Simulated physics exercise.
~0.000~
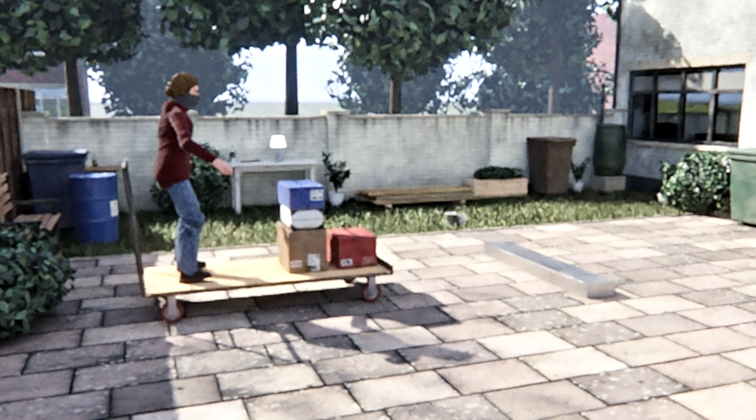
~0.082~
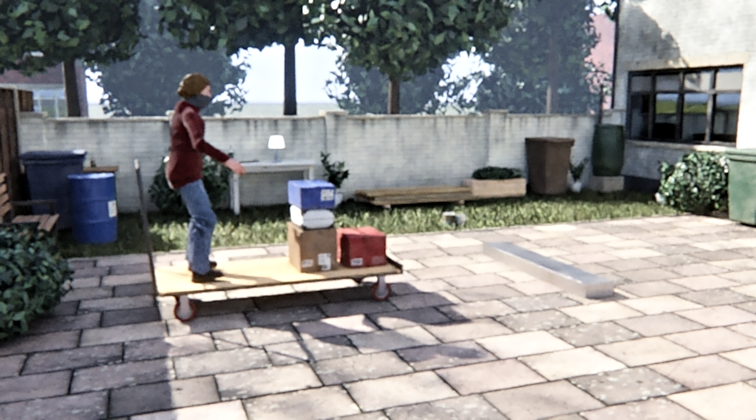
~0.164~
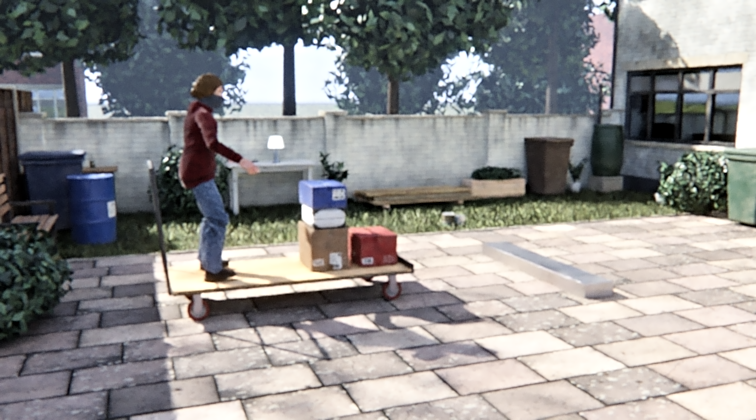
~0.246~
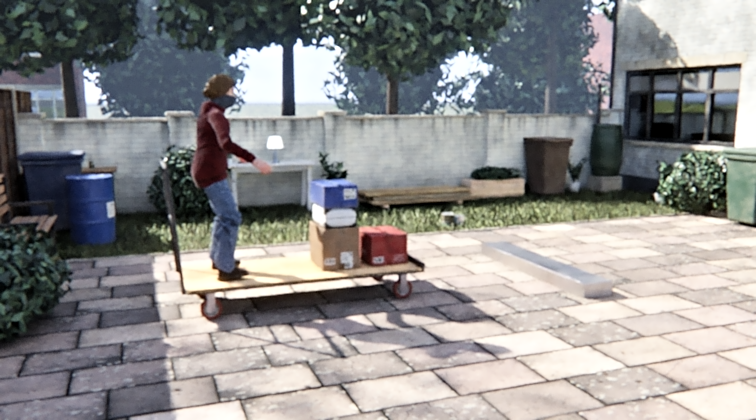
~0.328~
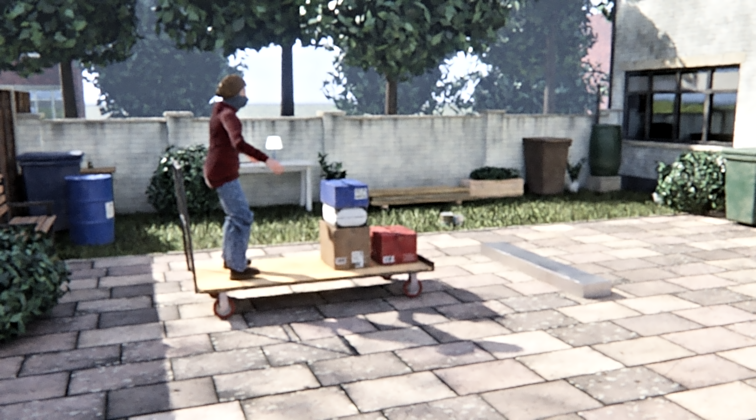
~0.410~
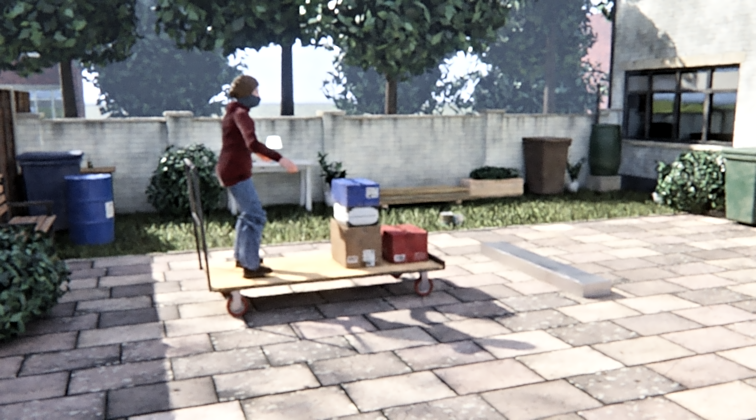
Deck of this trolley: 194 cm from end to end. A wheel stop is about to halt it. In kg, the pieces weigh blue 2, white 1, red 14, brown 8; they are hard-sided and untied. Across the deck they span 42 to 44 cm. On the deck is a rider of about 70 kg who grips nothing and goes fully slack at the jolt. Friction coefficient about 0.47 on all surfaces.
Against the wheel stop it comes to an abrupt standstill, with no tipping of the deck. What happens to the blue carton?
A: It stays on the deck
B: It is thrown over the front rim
Answer: A.
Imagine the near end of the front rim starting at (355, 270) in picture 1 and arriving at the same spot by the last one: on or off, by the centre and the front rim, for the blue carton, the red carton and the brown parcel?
That way, blue goes off, red remains on, brown remains on.
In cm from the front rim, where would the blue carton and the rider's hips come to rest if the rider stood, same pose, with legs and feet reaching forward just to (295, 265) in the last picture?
The blue item goes over by 100 cm, but the hips stay 110 cm behind the front rim.
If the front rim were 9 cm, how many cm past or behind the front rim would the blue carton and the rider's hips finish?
Result: Blue 50 cm behind rim; hips 130 cm behind rim.
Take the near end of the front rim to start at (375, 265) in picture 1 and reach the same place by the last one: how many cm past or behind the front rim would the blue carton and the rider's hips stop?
Blue: 40 cm past; hips: 130 cm behind.
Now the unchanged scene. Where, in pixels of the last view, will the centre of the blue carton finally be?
Roughly at (489, 198).
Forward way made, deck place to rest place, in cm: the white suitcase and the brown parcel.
Shift, cm - white: 55; brown: 15.
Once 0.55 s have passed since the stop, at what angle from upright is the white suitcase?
Some 0°.
Impact comes at 1.32 s.
After 1.57 s the blue carton is 49 cm behind the rim, tilted 0°, near (491, 185) in the last picture's view.
After 1.87 s the blue carton is 48 cm behind the rim, tilted 0°, near (492, 185) in the last picture's view.
After 2.32 s the blue carton is 48 cm behind the rim, tilted 80°, near (492, 196) in the last picture's view.
Final state at 4.3 s, nothing is past the rim; behind it, blue carton, white suitcase, red carton, brown parcel and the rider's hips.
